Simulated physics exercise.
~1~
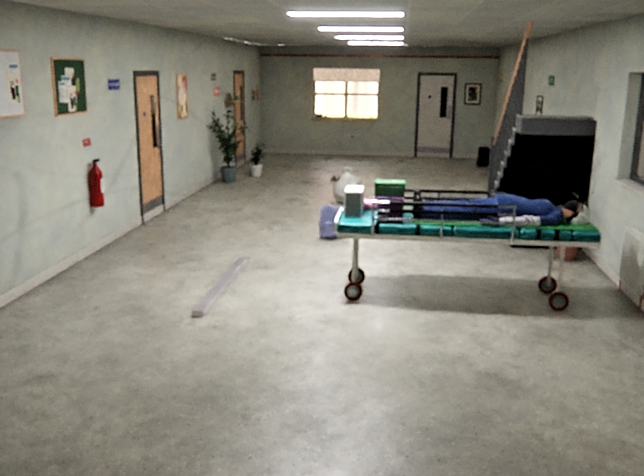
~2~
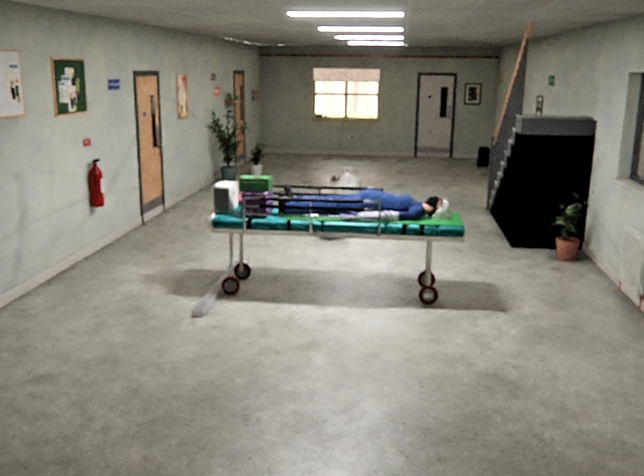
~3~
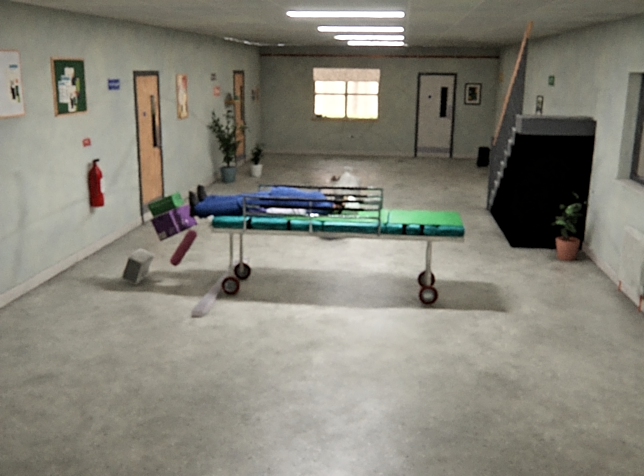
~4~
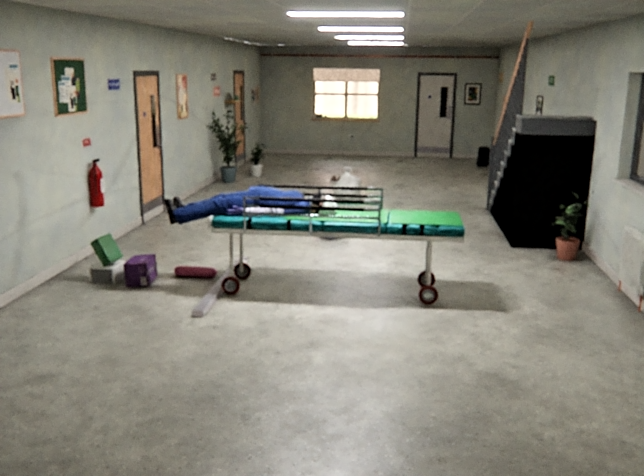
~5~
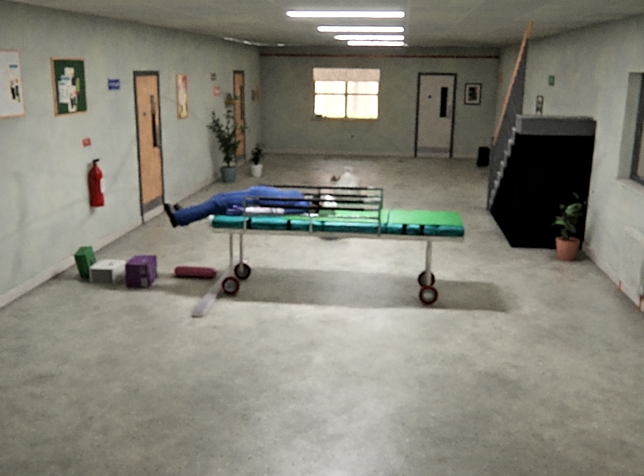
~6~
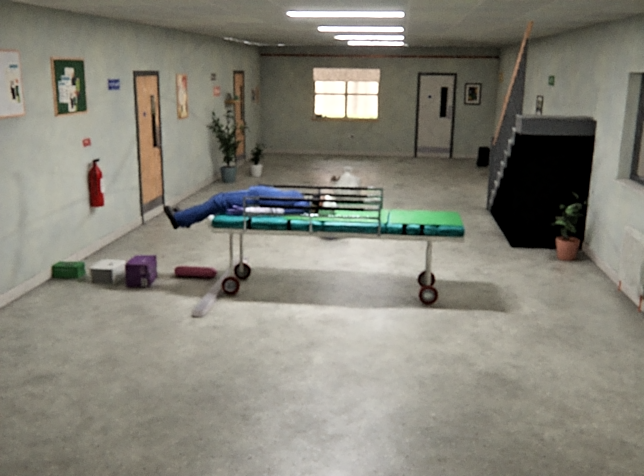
A wheeled ward trolley with a green mattress rolls leftward across a grey-floored corridor, seen from a fixed view down its length, with a red extinguisher and doors on the left and dark stairs on the right. A person in blue lies flat on it, feet to the left, beside a white monitor, a green case, a purple bag and a pinkish cylinder. At a pale strip on the floor the trolley stops, but the person and objects keep sliding left. The objects tumble off the end and settle on the floor, the green case tipping over last. The person stays aboard, feet jutting past the left end.
